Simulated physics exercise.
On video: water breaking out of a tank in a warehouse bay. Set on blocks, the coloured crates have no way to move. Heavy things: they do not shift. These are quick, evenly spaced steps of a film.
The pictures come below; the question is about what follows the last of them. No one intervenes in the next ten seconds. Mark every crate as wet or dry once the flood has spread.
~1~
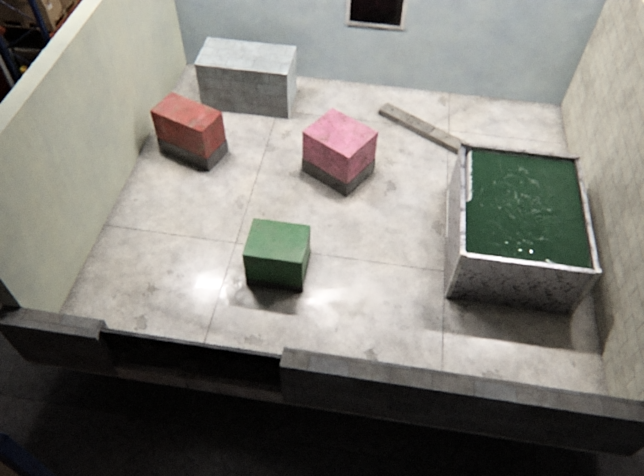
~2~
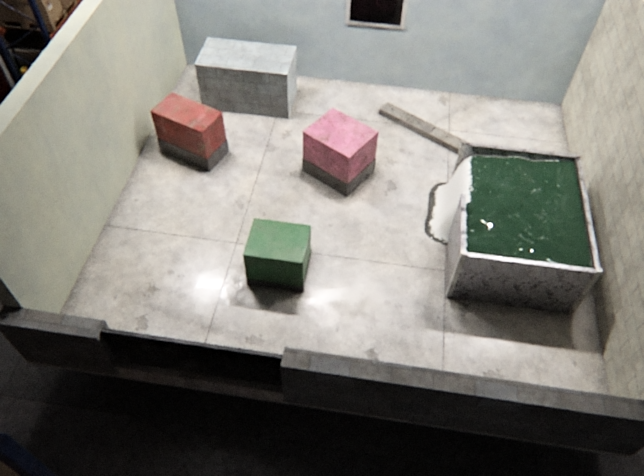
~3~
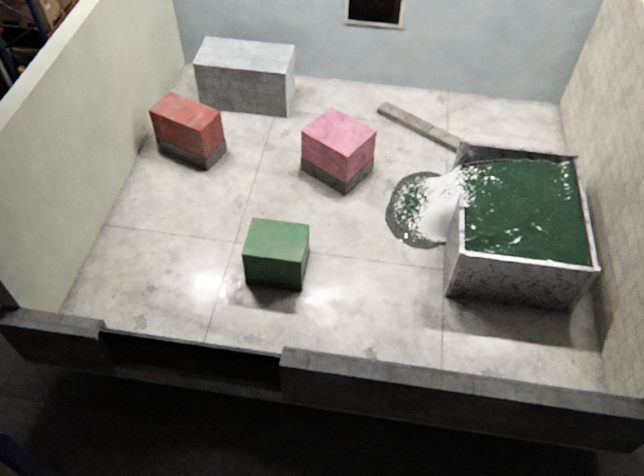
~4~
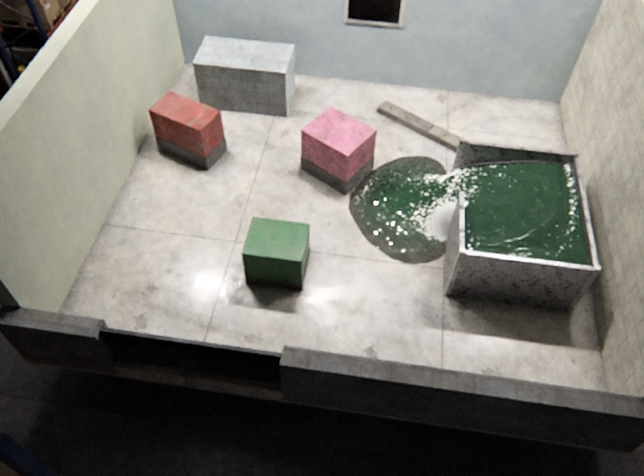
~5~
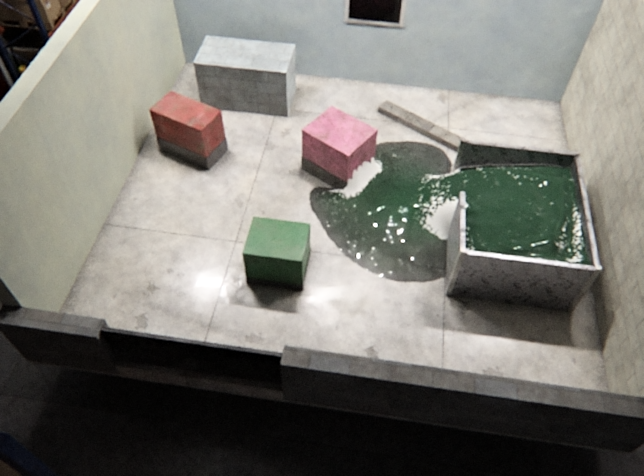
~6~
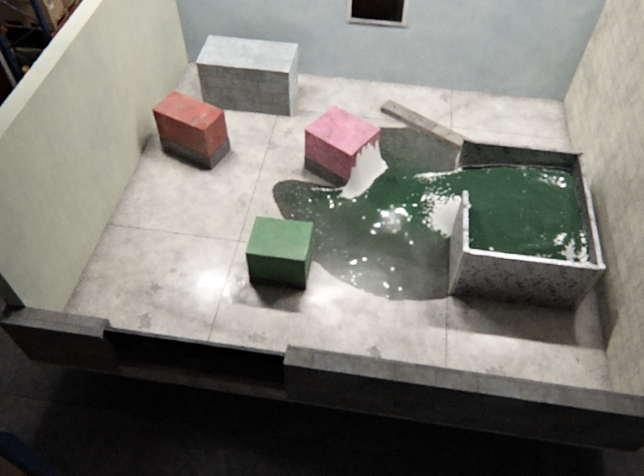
Red crate: Dry, pink crate: Wet, green crate: Wet.
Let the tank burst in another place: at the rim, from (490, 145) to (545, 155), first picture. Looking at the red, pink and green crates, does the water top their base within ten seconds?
The red one is not reached; the pink one is not reached; the green one is not reached.
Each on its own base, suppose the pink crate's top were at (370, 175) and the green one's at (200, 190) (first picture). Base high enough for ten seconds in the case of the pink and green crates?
Outcome - pink crate is flooded, green crate is flooded.
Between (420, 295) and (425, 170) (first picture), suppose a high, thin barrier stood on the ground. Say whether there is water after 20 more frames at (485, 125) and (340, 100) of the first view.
As listed: Flooded, flooded.
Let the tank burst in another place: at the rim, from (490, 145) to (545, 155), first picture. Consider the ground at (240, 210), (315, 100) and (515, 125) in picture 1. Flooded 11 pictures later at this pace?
Well, the first one's left untouched, the second's sodden, and the third's sodden.
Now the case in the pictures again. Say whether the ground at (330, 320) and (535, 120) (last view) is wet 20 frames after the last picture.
Result, in sequence: Waterlogged; unwetted.
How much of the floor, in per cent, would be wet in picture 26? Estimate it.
That works out to some 70 in a hundred.
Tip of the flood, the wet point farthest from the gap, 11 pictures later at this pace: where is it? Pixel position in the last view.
Pixel estimate: (52, 337).
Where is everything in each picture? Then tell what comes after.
Still water in the water tank at (523, 206), in the first picture.
The front is at (448, 186), out from the gap at (456, 201), in the second picture.
Water pours out at (454, 200) and has run to (393, 222), in the third picture.
The front is at (355, 204), out from the gap at (454, 201), in the fourth picture.
The front is at (316, 202), out from the gap at (455, 200), in the fifth picture.
The front is at (280, 200), out from the gap at (458, 199), in the sixth picture.
A moment on, water covers 35 % of the floor; the red crate water round its plinth, the pink crate water round its plinth, the green crate water round its plinth.
Next, water covers 50 % of the floor; the red crate water round its plinth, the pink crate water round its plinth, the green crate water round its plinth.
Then, water covers 70 % of the floor; the red crate water round its plinth, the pink crate water round its plinth, the green crate water round its plinth.
Later, water covers 95 % of the floor; the red crate water round its plinth, the pink crate water round its plinth, the green crate water round its plinth.
In the end, water covers 100 % of the floor; the red crate stayed above the water, the pink crate was topped, the green crate was topped.
